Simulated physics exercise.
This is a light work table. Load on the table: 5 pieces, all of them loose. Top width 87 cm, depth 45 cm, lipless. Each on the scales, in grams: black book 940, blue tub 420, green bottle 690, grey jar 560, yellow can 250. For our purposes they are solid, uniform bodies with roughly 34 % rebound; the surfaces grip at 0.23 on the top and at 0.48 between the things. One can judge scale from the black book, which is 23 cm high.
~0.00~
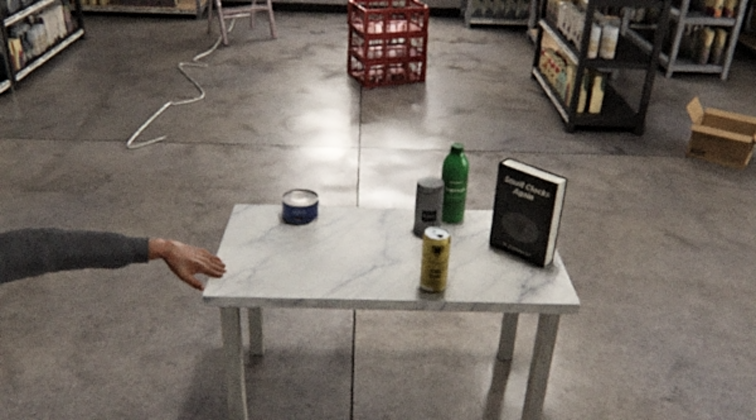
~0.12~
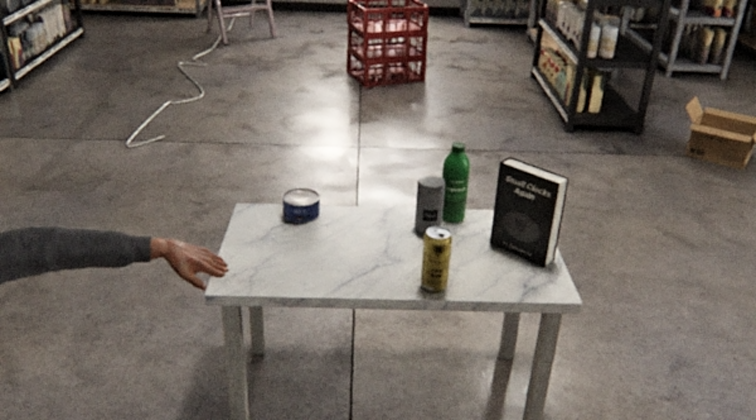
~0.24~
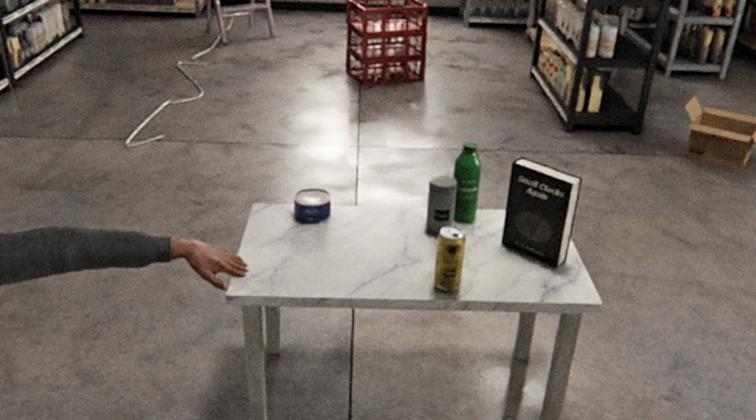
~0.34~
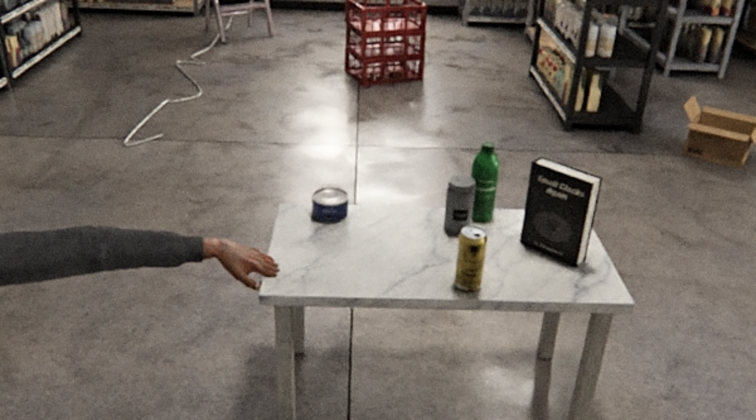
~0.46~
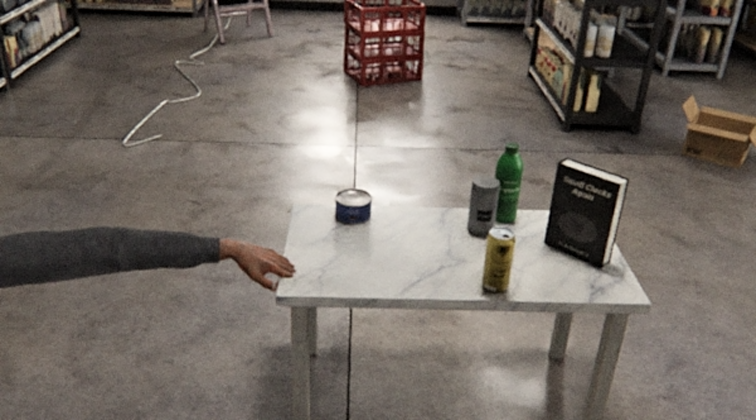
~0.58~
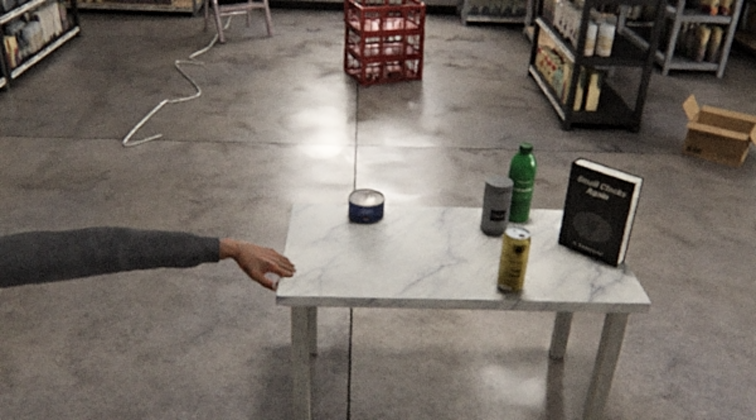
In a warehouse aisle, a hand moves a loaded marble-topped table a short way right.
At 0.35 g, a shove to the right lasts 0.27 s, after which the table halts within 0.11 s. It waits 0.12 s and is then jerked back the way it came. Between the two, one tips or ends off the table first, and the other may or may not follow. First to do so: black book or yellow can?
The first.
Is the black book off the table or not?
Black book: Goes out of bounds.
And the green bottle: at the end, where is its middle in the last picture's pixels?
(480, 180), roughly.
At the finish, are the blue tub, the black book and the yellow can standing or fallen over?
Outcome noted - the blue tub survives without falling, the black book ends up fallen, the yellow can survives without falling.
After 0.78 s, table 9 cm from its start; black book moved 9 cm near (593, 212); yellow can moved 9 cm near (508, 260); green bottle moved 9 cm.
After 0.98 s, black book now off the table; yellow can moved 10 cm near (475, 259); blue tub moved 10 cm.
After 1.38 s, yellow can moved 9 cm near (468, 259); blue tub moved 8 cm; grey jar moved 8 cm.
In the end (1.6 s), off the table, black book; not toppled but over 5 cm from the start, blue tub, green bottle, grey jar and yellow can. At the end, from the last picture's camera, yellow can near (468, 259). Black book went at 0.82 s; yellow can was never lost.
